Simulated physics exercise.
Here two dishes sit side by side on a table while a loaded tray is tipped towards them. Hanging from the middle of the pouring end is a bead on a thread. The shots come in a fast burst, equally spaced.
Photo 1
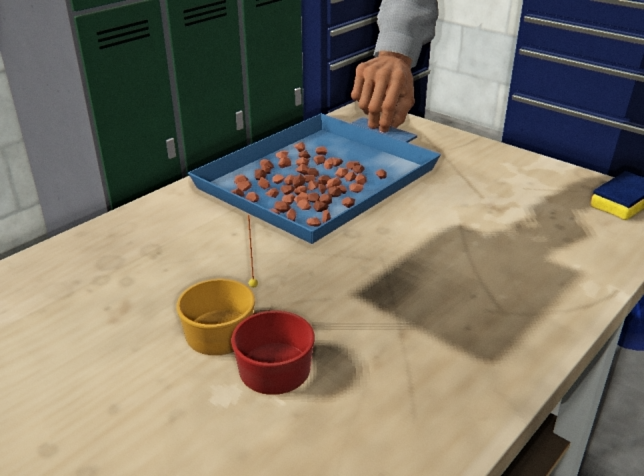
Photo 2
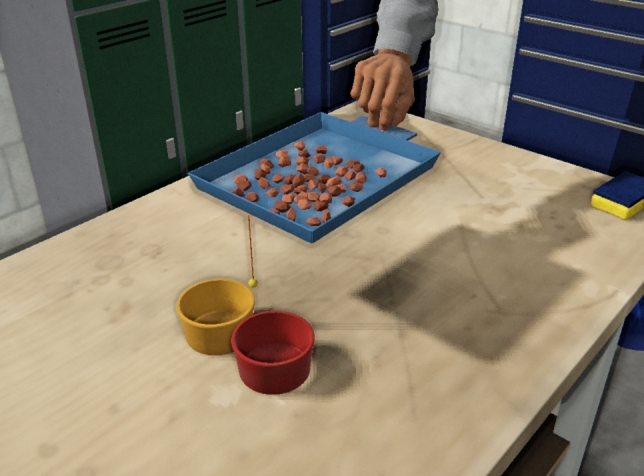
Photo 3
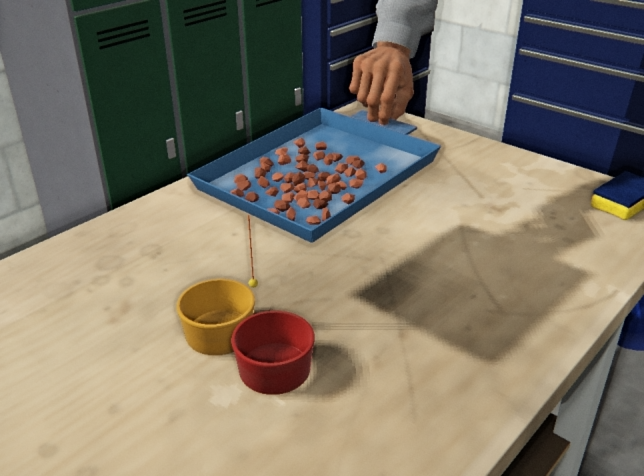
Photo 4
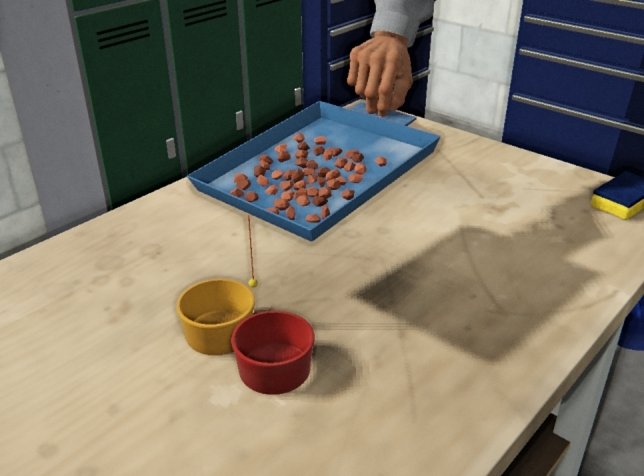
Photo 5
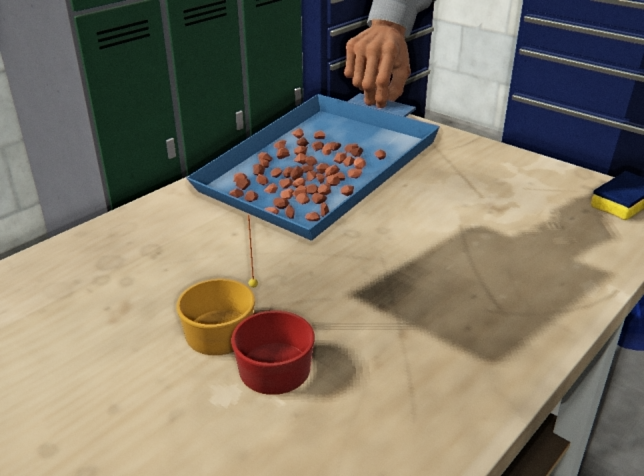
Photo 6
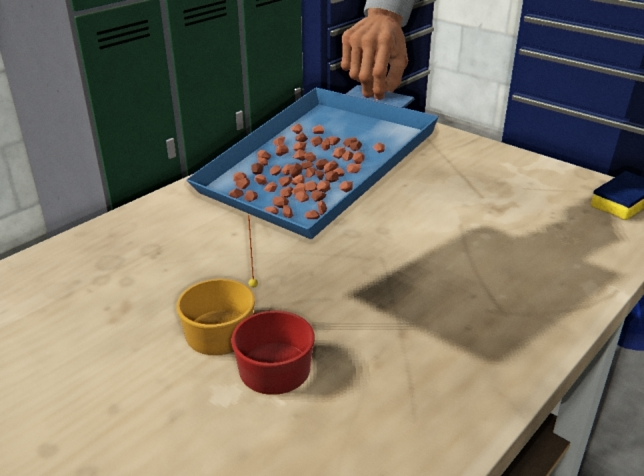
On a pale wooden workbench in front of green lockers and blue drawers, a hand holds a blue tray of reddish-brown chunks level above a yellow dish and a red dish. The hand then gradually raises the tray's far end, tilting it slightly, while the chunks stay clustered and the dishes remain still.
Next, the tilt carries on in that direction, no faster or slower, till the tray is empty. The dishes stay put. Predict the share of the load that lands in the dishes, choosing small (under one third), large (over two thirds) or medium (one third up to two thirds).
Medium.
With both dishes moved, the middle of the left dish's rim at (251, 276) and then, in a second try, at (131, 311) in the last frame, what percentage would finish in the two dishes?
It works out to 0 percent and then 0 percent.
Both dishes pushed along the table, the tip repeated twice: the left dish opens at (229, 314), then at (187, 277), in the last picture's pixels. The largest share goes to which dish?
The first arrangement gives the one at left, the second arrangement gives the one at left.
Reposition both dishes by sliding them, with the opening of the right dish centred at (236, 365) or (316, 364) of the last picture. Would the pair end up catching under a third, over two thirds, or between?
In order: Under a third, then under a third.
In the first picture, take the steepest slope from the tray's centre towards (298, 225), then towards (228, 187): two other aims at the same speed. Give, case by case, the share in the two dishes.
Case one 60 %; case two 10 %.
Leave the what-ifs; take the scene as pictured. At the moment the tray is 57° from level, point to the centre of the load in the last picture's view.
Close to (244, 182).
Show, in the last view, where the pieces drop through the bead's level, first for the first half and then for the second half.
(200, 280) first, (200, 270) later.
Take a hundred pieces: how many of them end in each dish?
Left dish: Around 40 in a hundred; right dish: Around 0 in a hundred.
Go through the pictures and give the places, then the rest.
Corners of the pouring end (196, 173) and (312, 226), level; middle of the load (313, 185), bits of crushed brick; left dish (189, 332); right dish (246, 371); bead on its thread (253, 283), in the first picture.
Corners of the pouring end (196, 173) and (312, 226), level; middle of the load (313, 184), in the second picture.
Corners of the pouring end (195, 174) and (311, 226), tipped barely, lowest at the left corner; middle of the load (312, 182), in the third picture.
Corners of the pouring end (195, 175) and (310, 225), tipped a little, lowest at the left corner; middle of the load (312, 179), in the fourth picture.
Corners of the pouring end (194, 177) and (309, 224), tipped a little, lowest at the left corner; middle of the load (311, 175), in the fifth picture.
Corners of the pouring end (194, 178) and (307, 223), tipped a little, lowest at the left corner; middle of the load (310, 172); left dish (189, 332); right dish (246, 371), in the sixth picture.
Just after the last frame, tray tipped steeply; every one on the tray.
A moment on, tray tipped right over; roughly a quarter on the tray; roughly a quarter in the left dish; roughly a quarter outside both; roughly a quarter in the air.
Further on, tray tipped past a quarter turn; just a few in the right dish; roughly half in the left dish; roughly half outside both.
When it is over, tray tipped past a quarter turn; just a few in the right dish; roughly half in the left dish; roughly half outside both.
